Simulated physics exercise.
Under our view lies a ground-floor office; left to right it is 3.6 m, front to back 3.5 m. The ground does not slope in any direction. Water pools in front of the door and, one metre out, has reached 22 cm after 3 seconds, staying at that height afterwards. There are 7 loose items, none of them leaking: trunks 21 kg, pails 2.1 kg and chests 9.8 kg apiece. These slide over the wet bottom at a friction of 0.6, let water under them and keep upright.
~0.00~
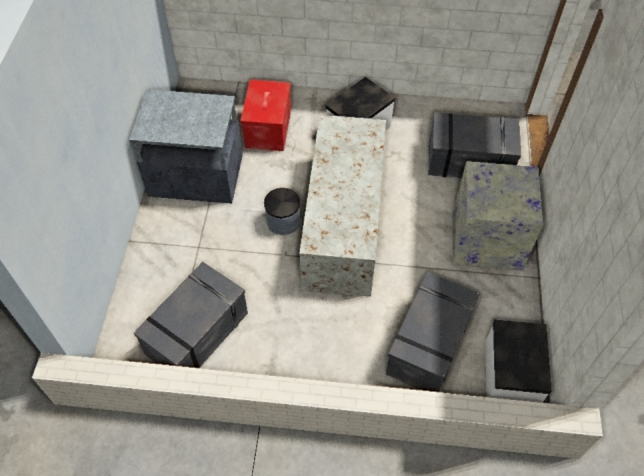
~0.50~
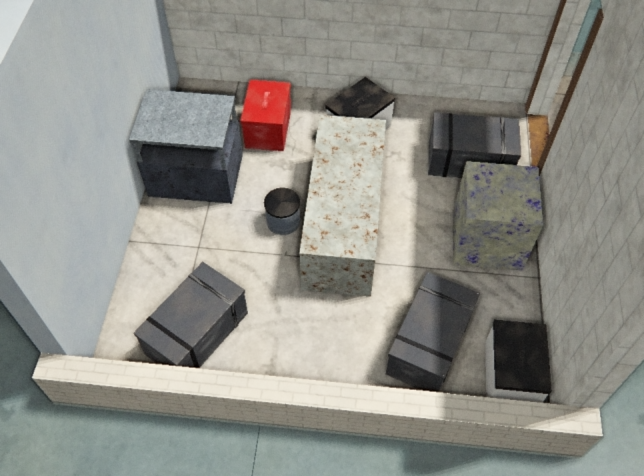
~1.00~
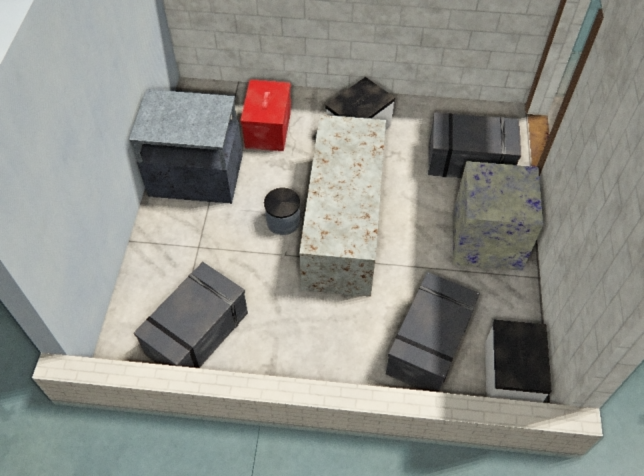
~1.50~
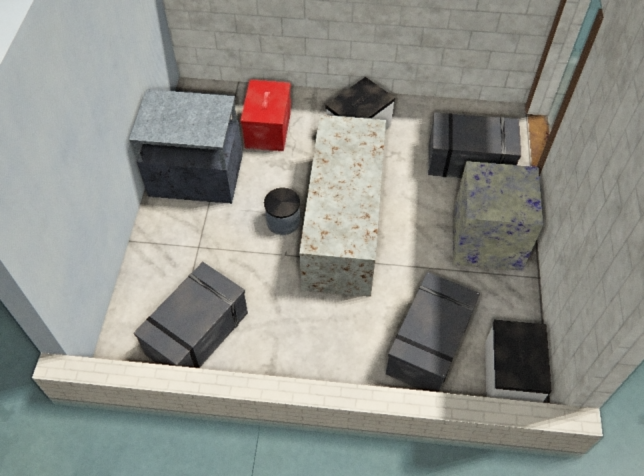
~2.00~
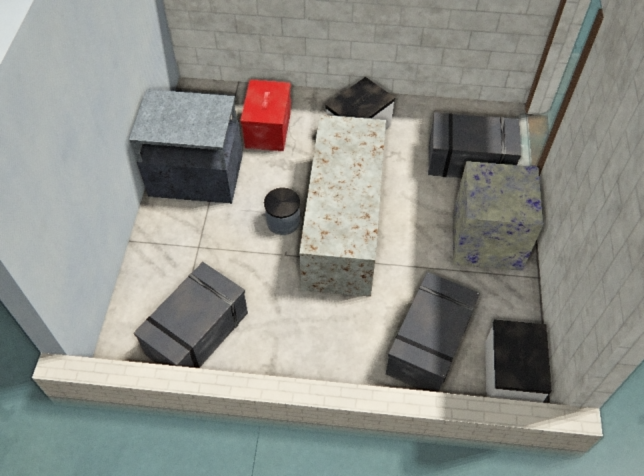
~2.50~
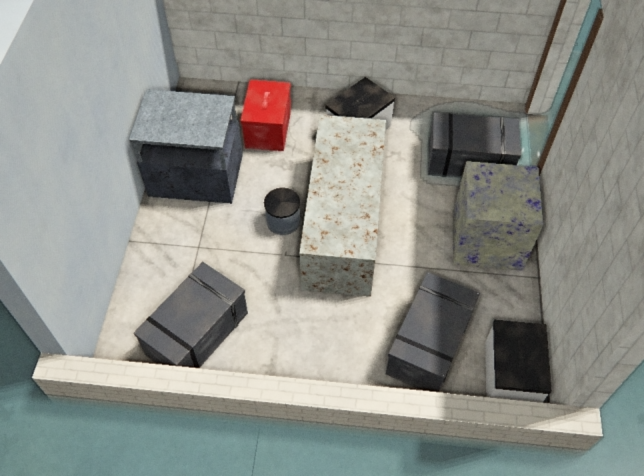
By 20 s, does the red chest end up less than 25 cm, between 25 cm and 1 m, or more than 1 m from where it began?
More than 1 m.
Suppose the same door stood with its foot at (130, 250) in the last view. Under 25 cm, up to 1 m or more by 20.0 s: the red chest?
You'd see the red chest edge over a bit.
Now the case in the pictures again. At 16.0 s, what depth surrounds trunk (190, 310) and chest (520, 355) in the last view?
I'd estimate 16 cm for the first and 18 cm for the second.
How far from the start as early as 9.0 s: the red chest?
Roughly 140 centimetres by that point.
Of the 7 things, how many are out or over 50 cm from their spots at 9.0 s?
4.
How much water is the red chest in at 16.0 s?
I'd say around 15 cm.
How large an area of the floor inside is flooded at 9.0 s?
About 10.5 m2 is covered.
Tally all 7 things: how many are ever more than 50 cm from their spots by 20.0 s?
The number is 6.
After 4.0 s the red chest is near (266, 101), 0.0 m from its start, aground; 0 afloat.
After 9.0 s the red chest is near (252, 223), 1.4 m from its start, aground; 4 afloat.
After 16.0 s the red chest is near (245, 332), 2.5 m from its start, afloat; 7 afloat.
After 20.0 s the red chest is near (214, 287), 2.2 m from its start, afloat; 7 afloat.
